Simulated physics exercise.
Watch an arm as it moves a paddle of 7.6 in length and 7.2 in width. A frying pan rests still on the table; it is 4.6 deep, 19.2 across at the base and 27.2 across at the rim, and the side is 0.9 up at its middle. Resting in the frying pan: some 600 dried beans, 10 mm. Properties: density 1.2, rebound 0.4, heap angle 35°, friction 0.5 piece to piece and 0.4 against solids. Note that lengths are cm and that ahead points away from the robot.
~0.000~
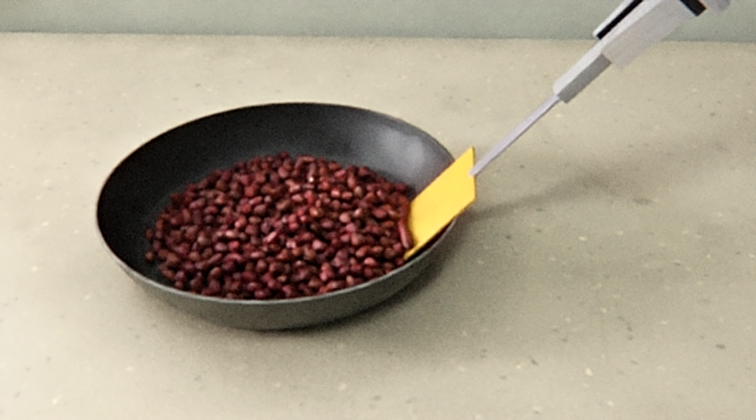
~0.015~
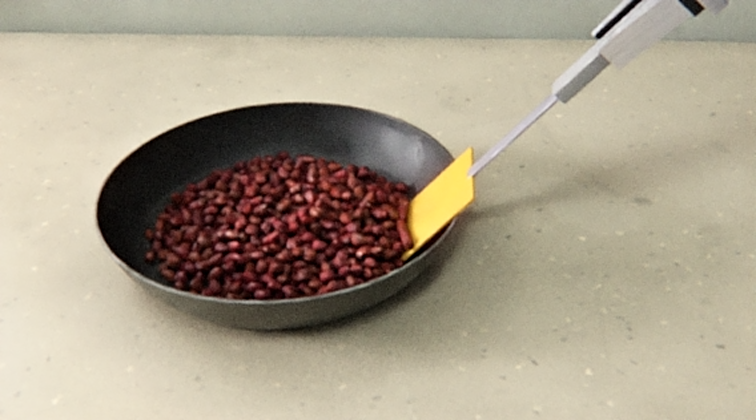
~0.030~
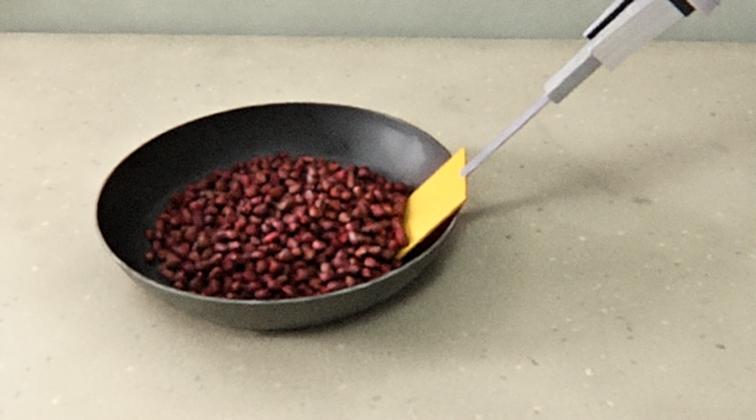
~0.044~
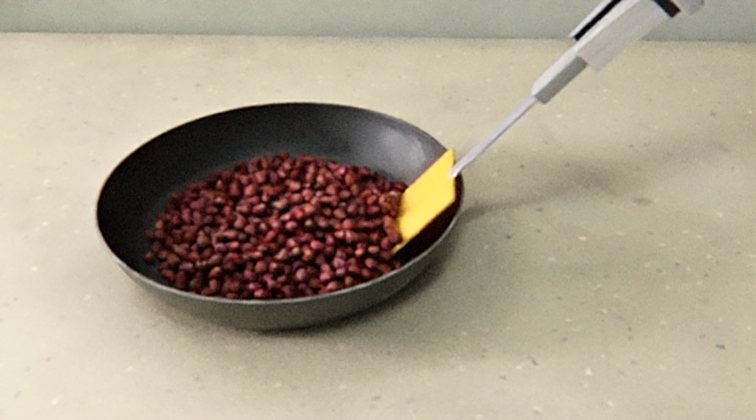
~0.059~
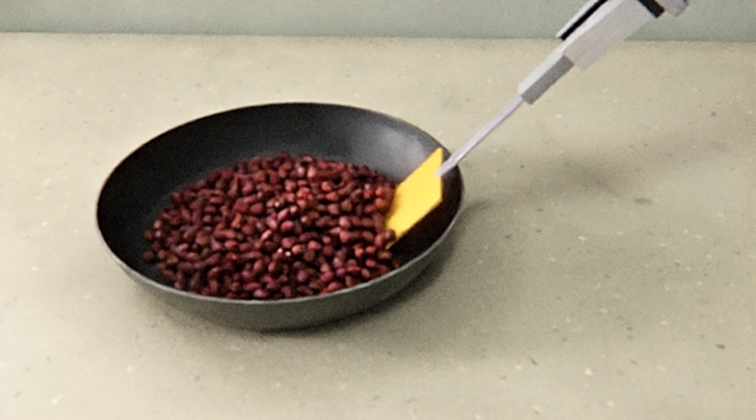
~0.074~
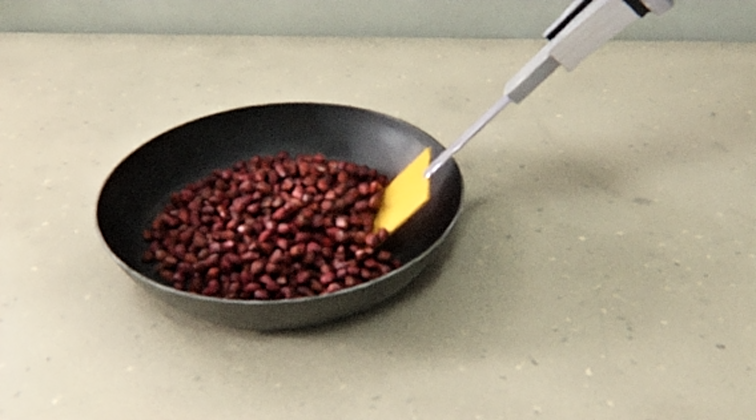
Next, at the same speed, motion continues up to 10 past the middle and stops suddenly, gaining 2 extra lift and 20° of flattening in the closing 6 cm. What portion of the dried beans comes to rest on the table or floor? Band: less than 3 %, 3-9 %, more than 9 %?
3-9 %.
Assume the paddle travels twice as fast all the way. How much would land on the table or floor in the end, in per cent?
Then around 15 percent would finish on the table or floor.
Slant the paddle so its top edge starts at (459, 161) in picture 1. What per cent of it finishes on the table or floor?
5 percent or thereabouts.
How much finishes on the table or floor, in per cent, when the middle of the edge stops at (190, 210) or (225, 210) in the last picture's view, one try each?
I'd say roughly 0 per cent, then roughly 0 per cent.
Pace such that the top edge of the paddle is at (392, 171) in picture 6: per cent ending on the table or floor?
Near 10 in a hundred.
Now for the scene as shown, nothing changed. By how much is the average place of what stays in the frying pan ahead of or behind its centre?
4.5 cm ahead.
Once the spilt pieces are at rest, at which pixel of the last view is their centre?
The centre sits at roughly (72, 222).
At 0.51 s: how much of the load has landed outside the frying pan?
Close to 6 per cent of the load.
By 0.17 s, sloping 49°, highest piece 4 above the table; 603 in the frying pan.
By 0.27 s, sloping 43°, highest piece 4 above the table; 603 in the frying pan.
By 0.51 s, sloping 29°, highest piece 5 above the table; 571 in the frying pan, 31 on the table or floor, 1 on the blade or in flight.
By 1.56 s, sloping 29°, highest piece 5 above the table; 571 in the frying pan, 32 on the table or floor.
Final count, 571 in the frying pan, 32 on the table or floor. That is 5 % on the table or floor.
